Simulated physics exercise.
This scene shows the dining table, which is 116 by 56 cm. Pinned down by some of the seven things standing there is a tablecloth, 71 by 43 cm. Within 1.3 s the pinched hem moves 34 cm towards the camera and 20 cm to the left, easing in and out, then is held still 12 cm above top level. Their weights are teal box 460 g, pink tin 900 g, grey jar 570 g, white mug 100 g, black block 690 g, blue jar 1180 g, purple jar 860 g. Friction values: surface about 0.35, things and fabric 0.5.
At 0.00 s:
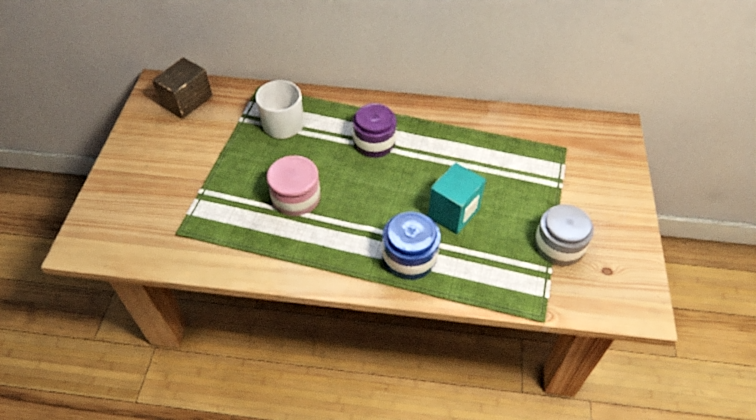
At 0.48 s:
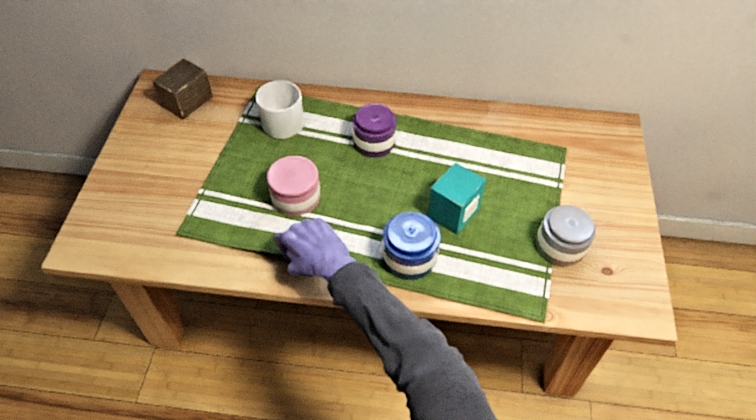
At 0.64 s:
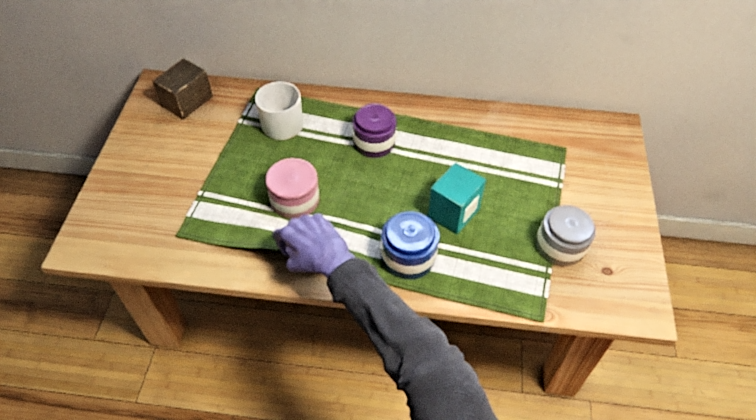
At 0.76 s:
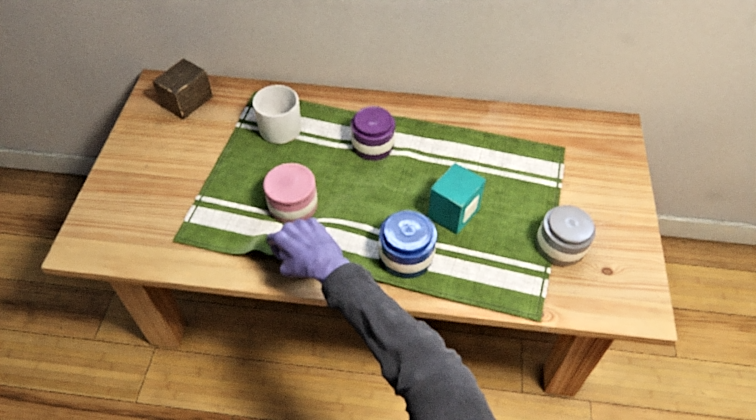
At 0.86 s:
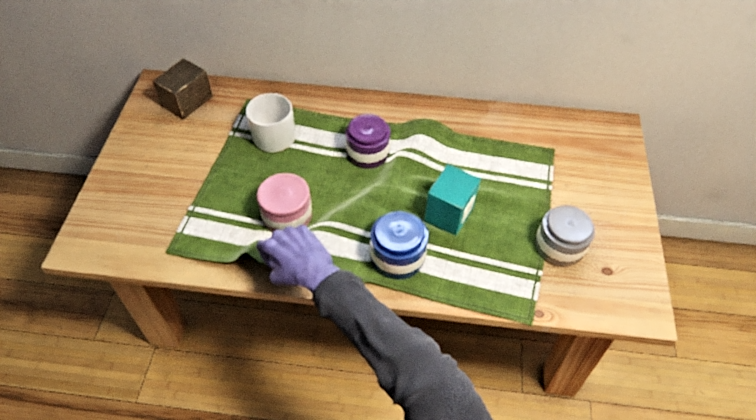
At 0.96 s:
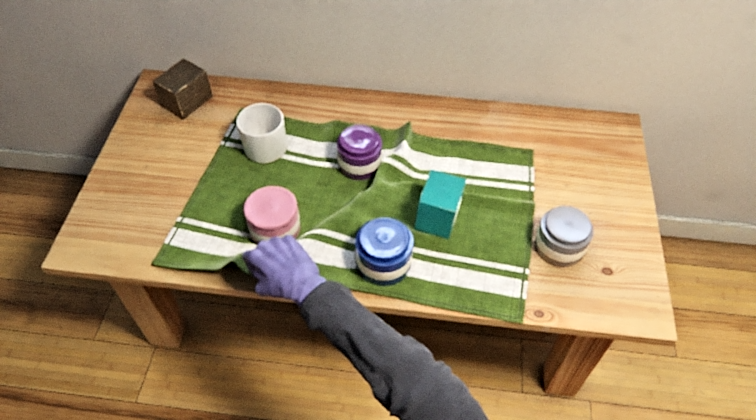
At first, a green striped tablecloth lies flat on a wooden table beneath jars, tins, a white mug and a teal box. A purple-gloved hand grips the front hem and drags it slightly left and forward; the cloth wrinkles, carrying its items along while the grey jar and dark block stay put.
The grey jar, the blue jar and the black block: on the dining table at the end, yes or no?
Grey jar: Yes. Blue jar: No. Black block: Yes.
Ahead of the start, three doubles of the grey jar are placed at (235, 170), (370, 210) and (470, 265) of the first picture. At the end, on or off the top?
Log, listed order - lost / lost / lost.
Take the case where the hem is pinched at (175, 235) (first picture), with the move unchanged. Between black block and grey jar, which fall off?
Lab note: Black block is still up there, grey jar is still up there.
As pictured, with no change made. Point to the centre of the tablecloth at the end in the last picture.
Roughly at (234, 315) in the last picture.
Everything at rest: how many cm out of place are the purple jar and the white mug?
Roughly: The purple jar goes off the top, the white mug goes off the top.
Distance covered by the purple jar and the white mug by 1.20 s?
The purple jar is 20 cm out, the white mug 15 cm.
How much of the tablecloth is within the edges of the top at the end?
Roughly 10% of it.
After 1.2 s, 85 % of the tablecloth is still over the top; blue jar 15 cm off its start, purple jar 19 cm off its start, pink tin 18 cm off its start.
After 1.4 s, 55 % of the tablecloth is still over the top; blue jar over the edge, purple jar 33 cm off its start, pink tin 31 cm off its start.
After 1.7 s, 25 % of the tablecloth is still over the top; blue jar over the edge, white mug 54 cm off its start at (89, 295), purple jar 47 cm off its start at (207, 274).
After 1.9 s, 10 % of the tablecloth is still over the top; blue jar over the edge, white mug over the edge, teal box over the edge.
After 3.5 s, 10 % of the tablecloth is still over the top; blue jar over the edge, grey jar 0 cm off its start at (569, 223), black block 0 cm off its start at (179, 75), white mug over the edge.
